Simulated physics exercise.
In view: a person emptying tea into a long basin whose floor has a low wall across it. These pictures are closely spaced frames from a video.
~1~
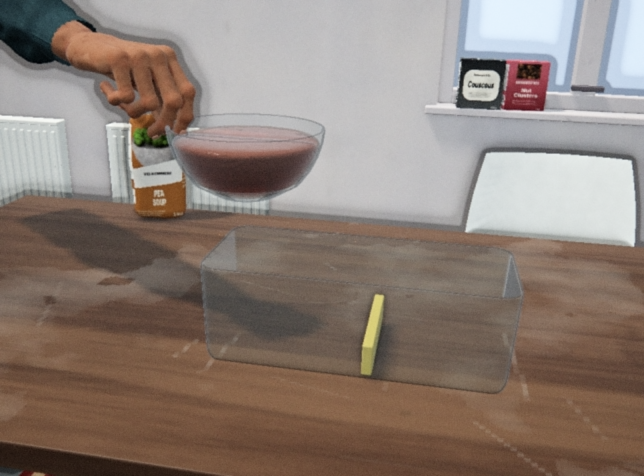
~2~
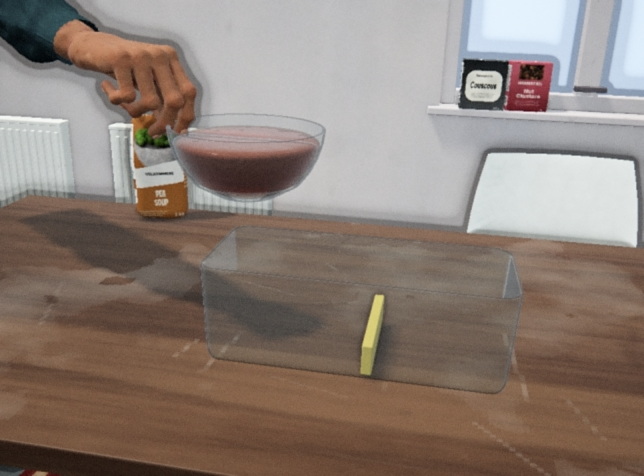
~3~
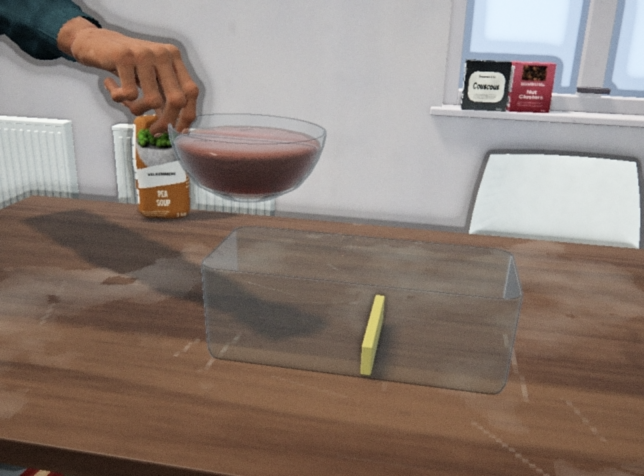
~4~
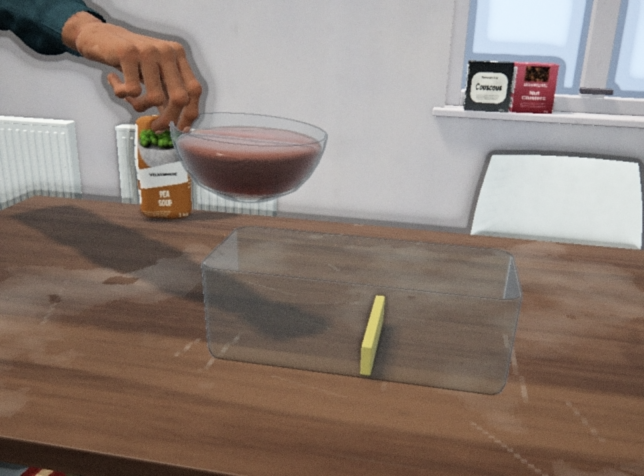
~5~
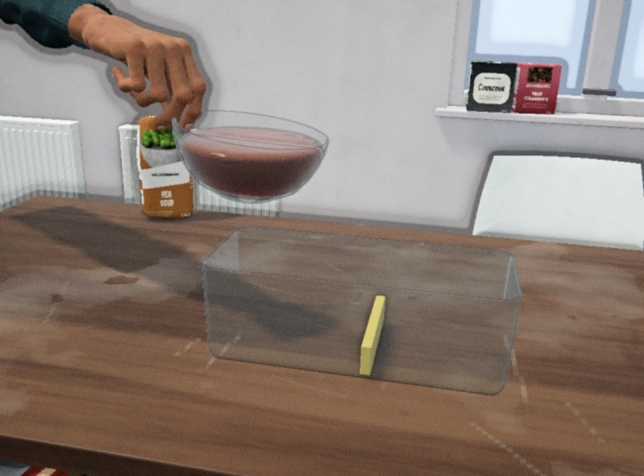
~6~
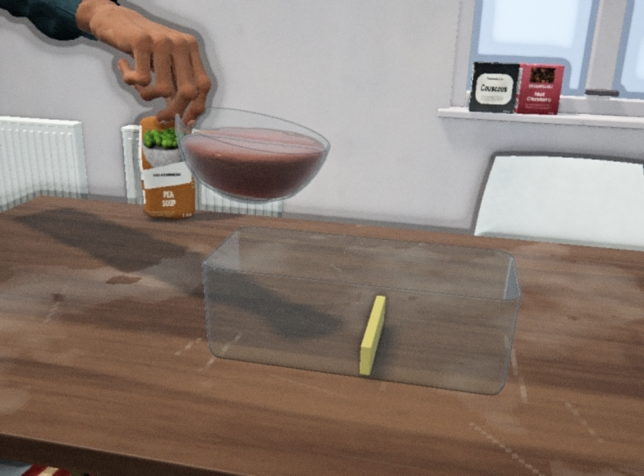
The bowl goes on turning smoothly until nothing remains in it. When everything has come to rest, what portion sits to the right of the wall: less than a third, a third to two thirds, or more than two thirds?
Short answer, the right side holds a middle share of a third to two thirds.
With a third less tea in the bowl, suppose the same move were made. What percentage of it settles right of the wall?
Something like 20 per cent, give or take.
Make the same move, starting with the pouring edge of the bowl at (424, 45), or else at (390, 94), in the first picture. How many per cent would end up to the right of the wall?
Estimate, first then second: 60 per cent and 75 per cent.
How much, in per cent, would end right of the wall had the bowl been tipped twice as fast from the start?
It comes to around 35 per cent.
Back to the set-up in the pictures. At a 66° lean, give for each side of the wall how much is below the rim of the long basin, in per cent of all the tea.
The left part holds close to 10 per cent, the right part close to 20.
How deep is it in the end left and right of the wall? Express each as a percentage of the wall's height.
Roughly 60 percent left, 60 percent right.
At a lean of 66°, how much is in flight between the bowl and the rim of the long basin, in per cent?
I'd say some 30 per cent.
A moment on, the bowl is tipped part way and 38 per cent is still to pour, 12 is left of the wall and 20 right of it.
Next, the bowl is tipped right over and 0 per cent is still to pour, 56 is left of the wall and 42 right of it.
Then the bowl is tipped right over and 0 per cent is still to pour, 55 is left of the wall and 44 right of it.
Later the bowl is tipped right over and 0 per cent is still to pour, 55 is left of the wall and 44 right of it.
In the end 55 per cent lies left of the wall, 44 right of it and 1 outside.
